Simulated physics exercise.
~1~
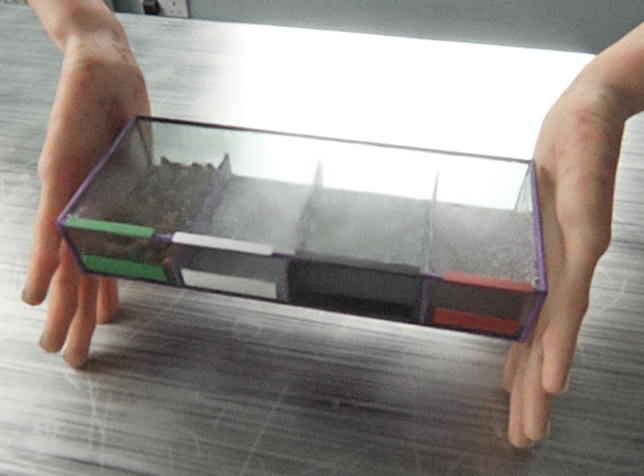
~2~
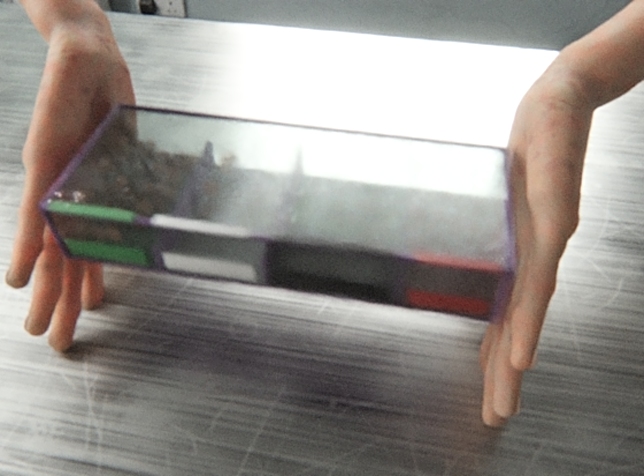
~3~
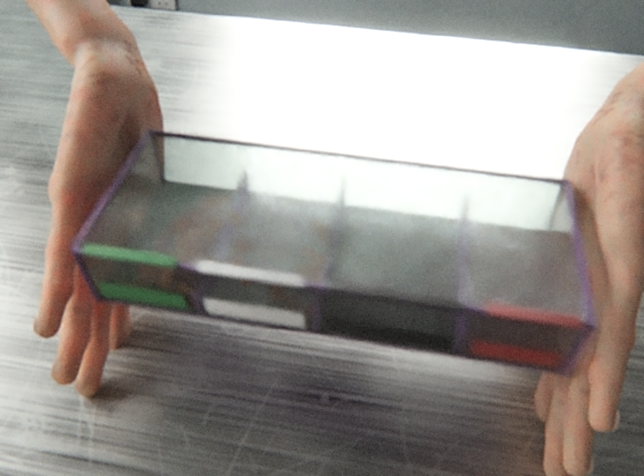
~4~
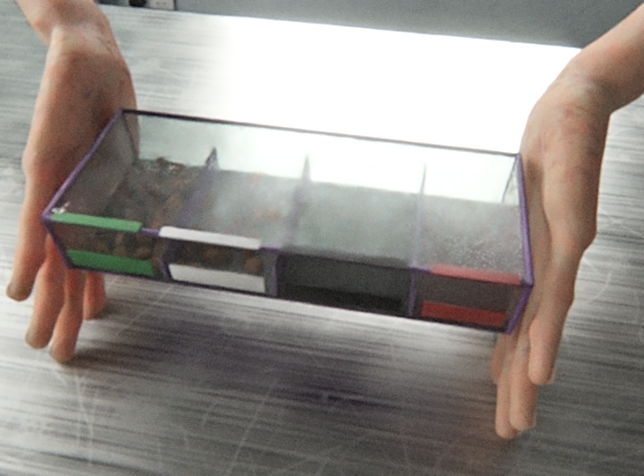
The clip opens on two hands holding a clear, lidded box with purple edges above a streaked grey table, its four compartments marked green, white, black and red from left to right. Small brown pieces lie in the green compartment at the left. The hands shift the box slightly left and up, and it blurs with the motion. They then swing it right and down, the contents smearing from view, before bringing it back left and up. At the end, most pieces remain in the green compartment, while some now sit in the white one beside it.
